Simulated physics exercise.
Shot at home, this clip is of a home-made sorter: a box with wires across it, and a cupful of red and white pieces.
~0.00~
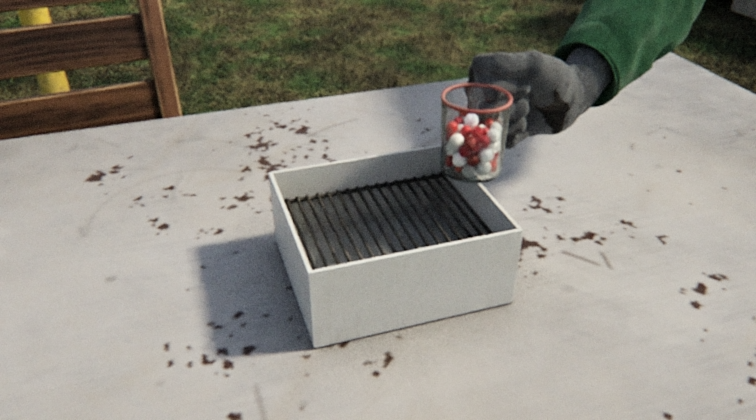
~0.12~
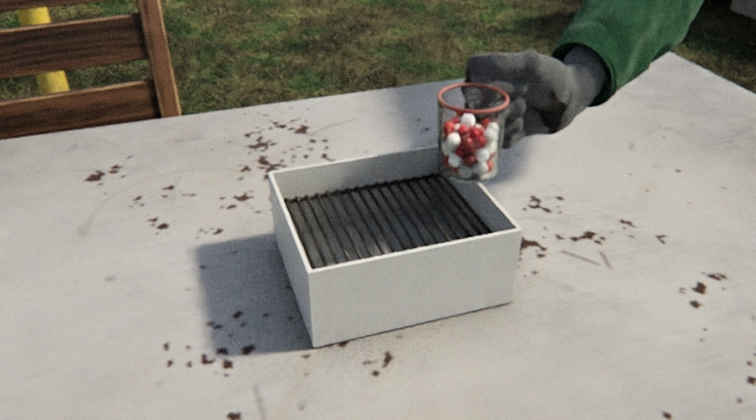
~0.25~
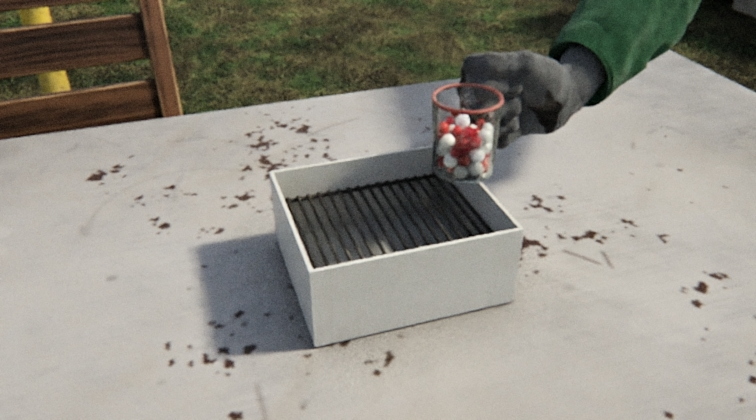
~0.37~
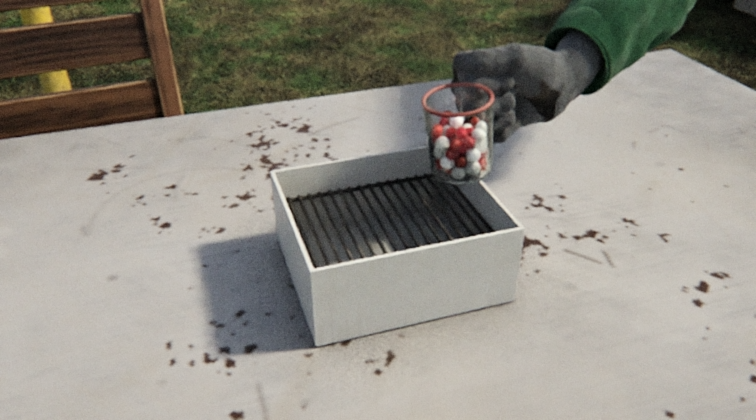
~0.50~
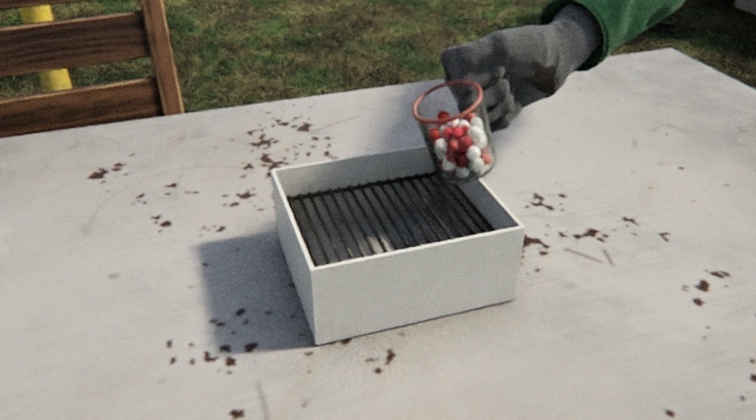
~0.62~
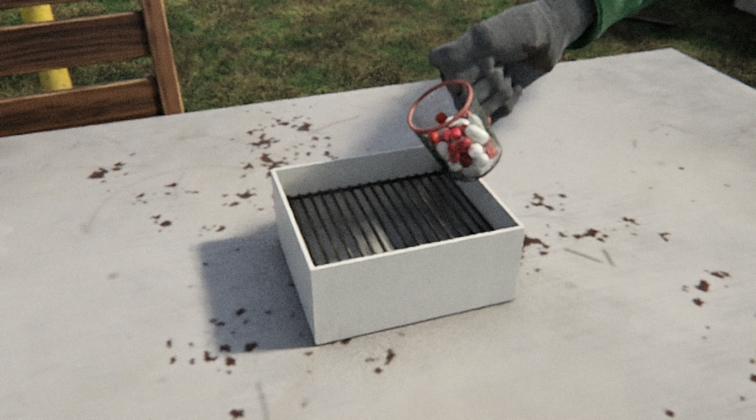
Gloved hand holding a clear cup of red and white pieces above a white box, shifting left and gradually tilting it leftward.
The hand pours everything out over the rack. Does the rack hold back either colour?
Note: Red retained on grille; white retained on grille.
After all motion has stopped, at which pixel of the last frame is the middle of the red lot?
Roughly (421, 233) in the final view.
After 1.01 s, red ones, all in the cup; white ones, all in the cup.
After 1.36 s, red ones, about two thirds in the cup, about a third on or over the wires; white ones, about two thirds in the cup, about a third on or over the wires.
After 1.65 s, red ones, all on or over the wires; white ones, all on or over the wires.
At rest (2.3 s), red ones, all on the wires, none under the rack; white ones, all on the wires, none under the rack.
